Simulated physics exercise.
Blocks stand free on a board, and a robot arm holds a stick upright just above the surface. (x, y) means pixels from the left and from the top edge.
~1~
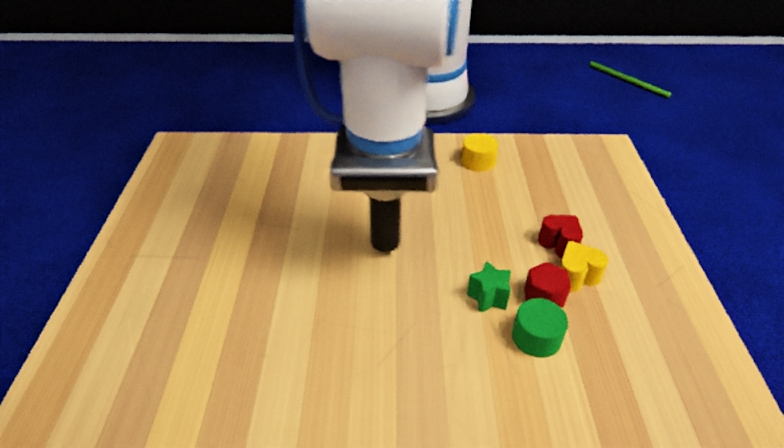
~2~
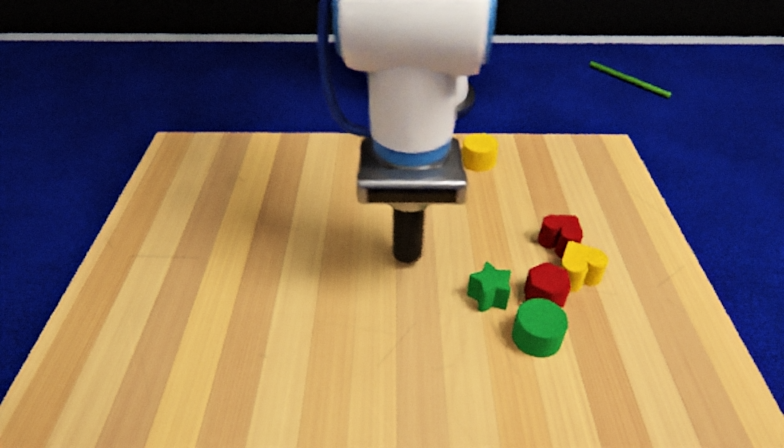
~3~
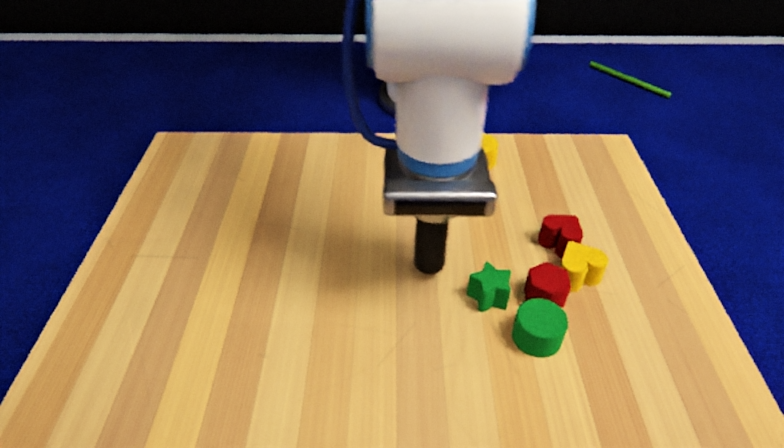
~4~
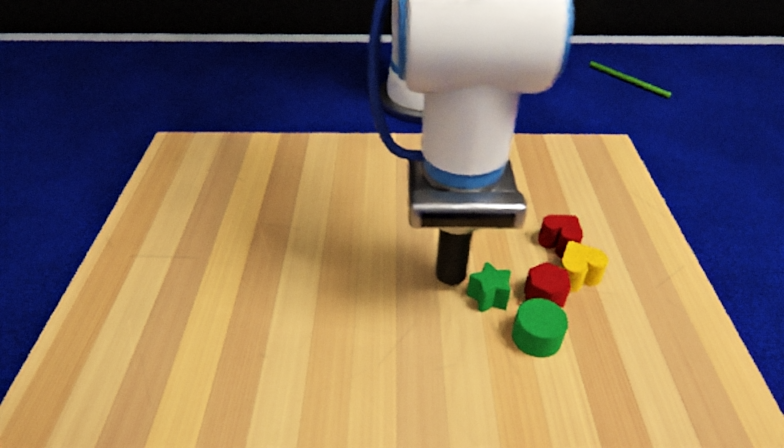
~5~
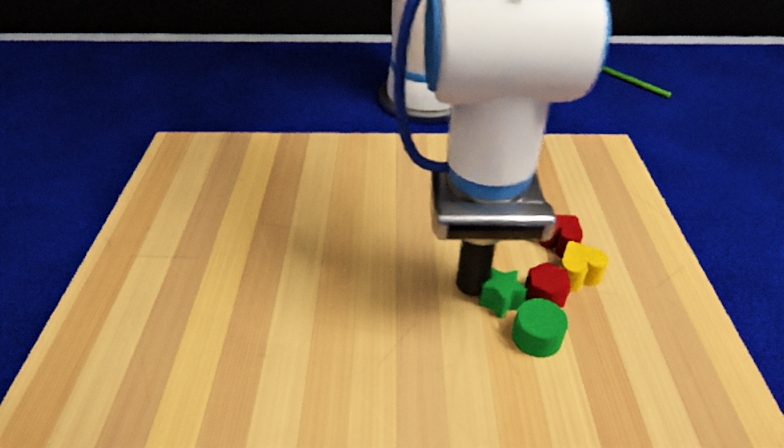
A robot arm holding a dark stick upright moves steadily right and slightly toward the viewer across a striped wooden board, approaching a group of red, yellow and green blocks. The stick then reaches the green star and pushes it a short way right, up beside the red hexagonal block.
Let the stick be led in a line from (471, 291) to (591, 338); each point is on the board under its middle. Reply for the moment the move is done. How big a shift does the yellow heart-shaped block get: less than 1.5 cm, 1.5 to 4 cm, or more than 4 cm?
The best fit is under 1.5 cm.
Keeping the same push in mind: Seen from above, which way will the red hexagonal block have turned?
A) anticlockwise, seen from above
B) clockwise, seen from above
A: Anticlockwise, seen from above.
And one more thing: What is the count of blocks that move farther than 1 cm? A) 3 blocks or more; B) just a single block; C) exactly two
Answer: A.
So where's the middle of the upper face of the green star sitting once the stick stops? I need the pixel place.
It comes to (636, 330).
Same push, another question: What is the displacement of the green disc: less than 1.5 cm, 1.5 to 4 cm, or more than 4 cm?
Ends over 4 cm away.
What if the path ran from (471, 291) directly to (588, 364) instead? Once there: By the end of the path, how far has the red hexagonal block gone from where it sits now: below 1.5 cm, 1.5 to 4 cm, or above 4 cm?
Between 1.5 and 4 cm.
The first path, step by step. One third of the way, stick at (511, 299); green star at (546, 298); green disc at (570, 332); red hexagonal block at (579, 285); yellow heart-shaped block at (586, 255).
Two thirds of the way, stick at (552, 315); green star at (590, 314); green disc at (603, 356); red hexagonal block at (608, 287), turned 55° anticlockwise; yellow heart-shaped block at (586, 255).
At the end, stick at (594, 331); green star at (636, 330); green disc at (608, 361); red hexagonal block at (610, 287), turned 60° anticlockwise; yellow heart-shaped block at (586, 255).
